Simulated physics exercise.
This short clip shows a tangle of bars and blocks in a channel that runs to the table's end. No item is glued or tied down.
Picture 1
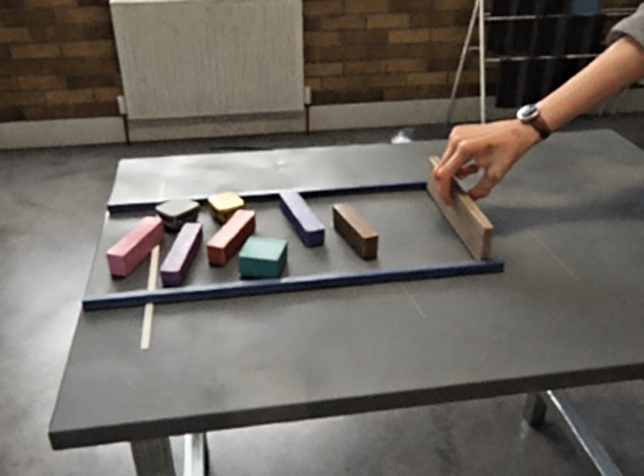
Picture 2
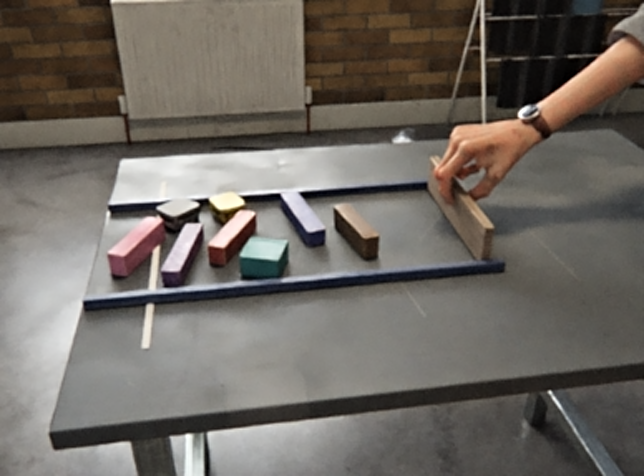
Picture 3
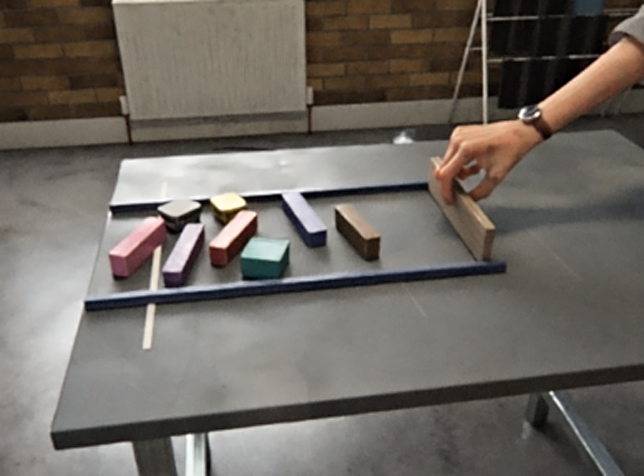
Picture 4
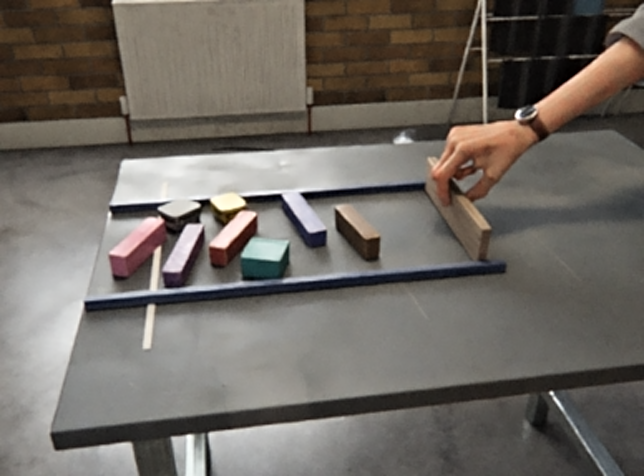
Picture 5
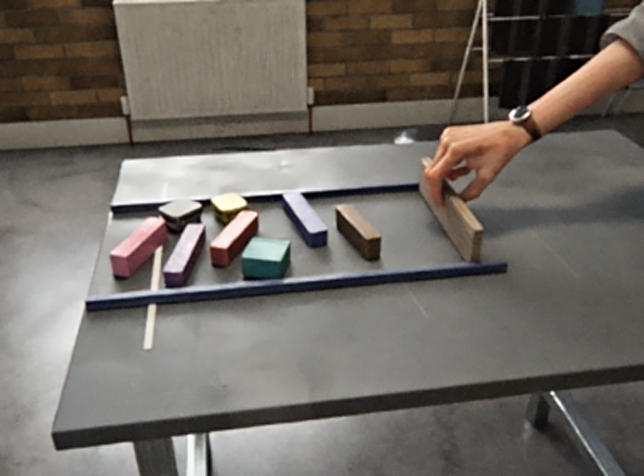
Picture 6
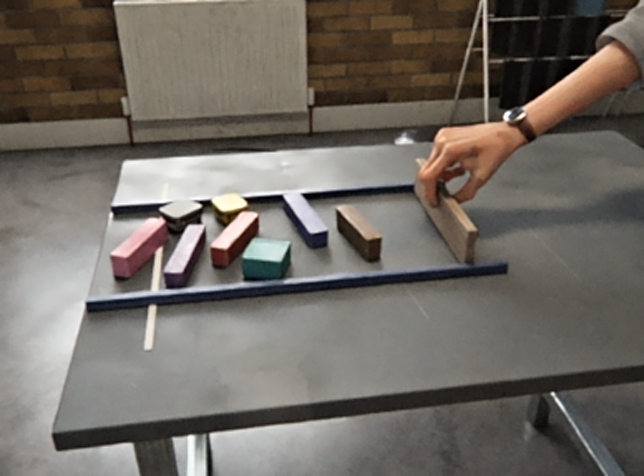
A wooden board, held upright by a hand at the right of the channel, stayed nearly still at first, then slid slightly left toward the scattered coloured blocks, which did not move.
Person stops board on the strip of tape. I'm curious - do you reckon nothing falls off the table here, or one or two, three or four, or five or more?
I'd say three or four fall off.
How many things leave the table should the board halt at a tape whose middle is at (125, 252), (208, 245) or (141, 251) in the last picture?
Try by try, 6, 0 and 5.
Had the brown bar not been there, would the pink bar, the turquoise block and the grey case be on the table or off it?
So the pink bar goes down, the turquoise block keeps its place and the grey case goes down.
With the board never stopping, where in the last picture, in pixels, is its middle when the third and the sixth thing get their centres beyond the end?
At (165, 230) for the third, at (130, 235) for the sixth.
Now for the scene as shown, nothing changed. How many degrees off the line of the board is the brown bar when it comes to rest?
It sits some 0° out of line.
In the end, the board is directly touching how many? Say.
The count in contact is 1.
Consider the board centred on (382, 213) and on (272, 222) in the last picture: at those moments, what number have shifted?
At the first place 0, at the second 5.
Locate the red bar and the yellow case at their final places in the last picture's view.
Red bar at about (110, 248), yellow case at about (114, 216).
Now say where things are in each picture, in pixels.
Pink bar (137, 246); grey case (178, 214); purple bar (183, 254); board (456, 206); tape (156, 248), in the first frame.
Grey case (179, 215); yellow case (228, 209), in the second frame.
Purple bar (185, 254); board (458, 206), in the third frame.
Pink bar (139, 246); blue bar (303, 218), in the fourth frame.
Grey case (181, 215); red bar (235, 237), in the fifth frame.
Pink bar (141, 247); grey case (182, 216); purple bar (186, 255); board (442, 208); tape (159, 249), in the sixth frame.
Soon after, none off yet; pink bar at rest near (141, 247); grey case at rest near (182, 216); purple bar at rest near (186, 255).
After that, none off yet; pink bar displaced a little near (117, 248); grey case displaced well along near (126, 223); purple bar displaced a little near (133, 260).
In the end, the number that fall off is three or four; gone, purple bar, grey case and pink bar.
